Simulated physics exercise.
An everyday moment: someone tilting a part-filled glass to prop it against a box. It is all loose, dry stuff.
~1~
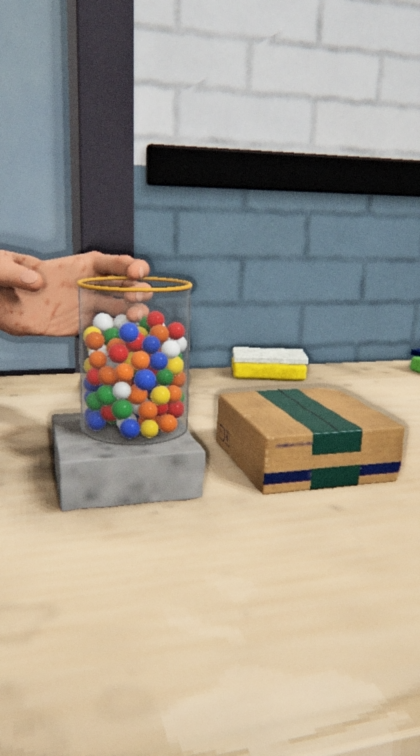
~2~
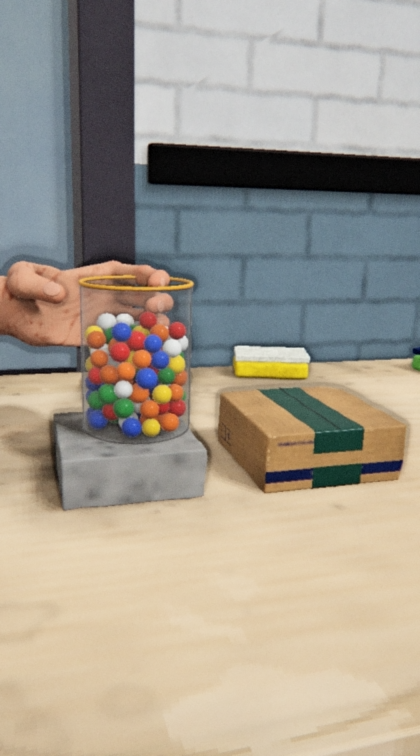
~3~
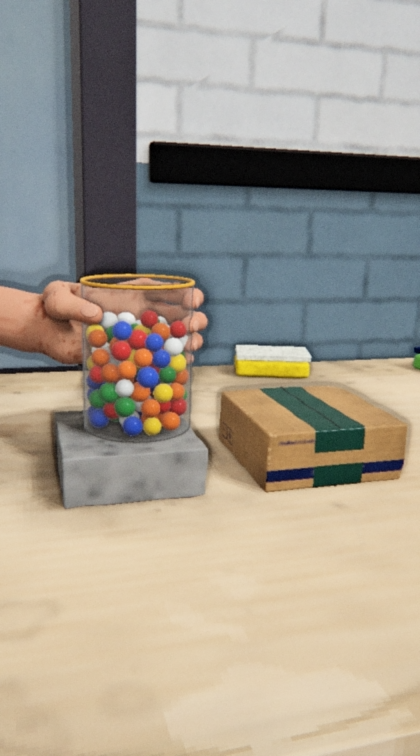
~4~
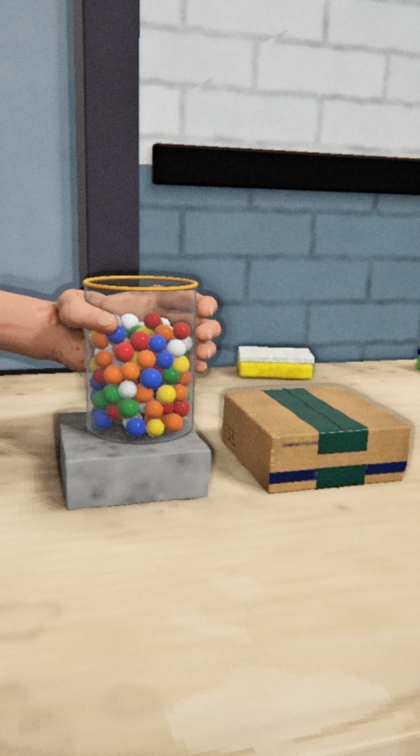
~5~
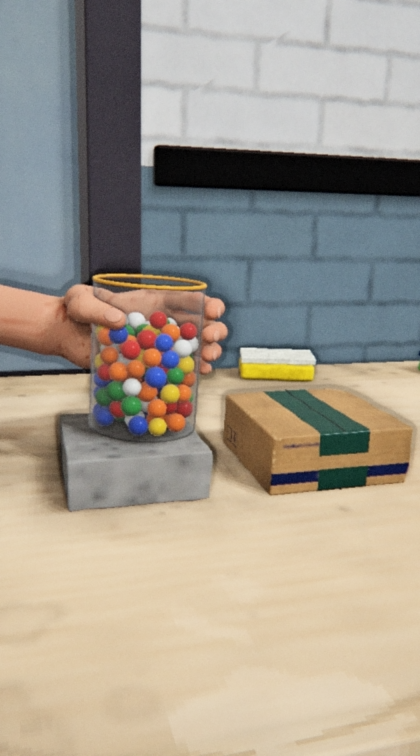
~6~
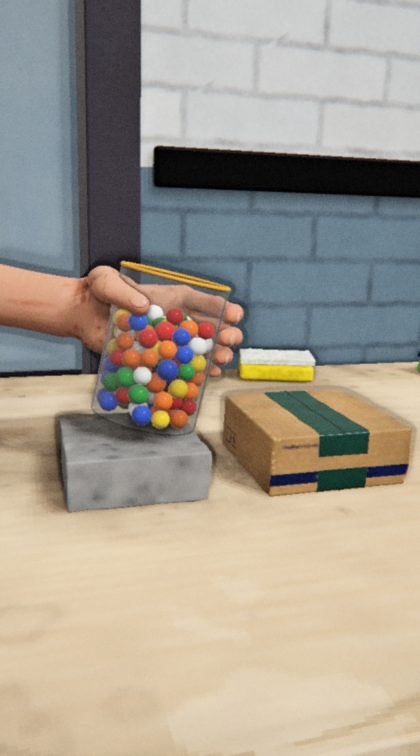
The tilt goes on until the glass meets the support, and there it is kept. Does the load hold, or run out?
Once it rests there, the filling partly pours out.
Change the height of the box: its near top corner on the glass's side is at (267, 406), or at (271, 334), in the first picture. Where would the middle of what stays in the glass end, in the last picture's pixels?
At about (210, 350), and at (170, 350).
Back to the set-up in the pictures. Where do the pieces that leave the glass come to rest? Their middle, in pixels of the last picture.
Near (369, 415).
Then, 0.58 s after the last picture, the glass leans 46°; everything is still inside.
Then, 1.09 s after the last picture, the glass leans 75°; a stray few of the glass marbles out of it.
Then, 1.52 s after the last picture, the glass rests on the box at 78°; a small part of the glass marbles out of it.
By the end, the glass rests on the box at 78°; a small part of the glass marbles out of it.
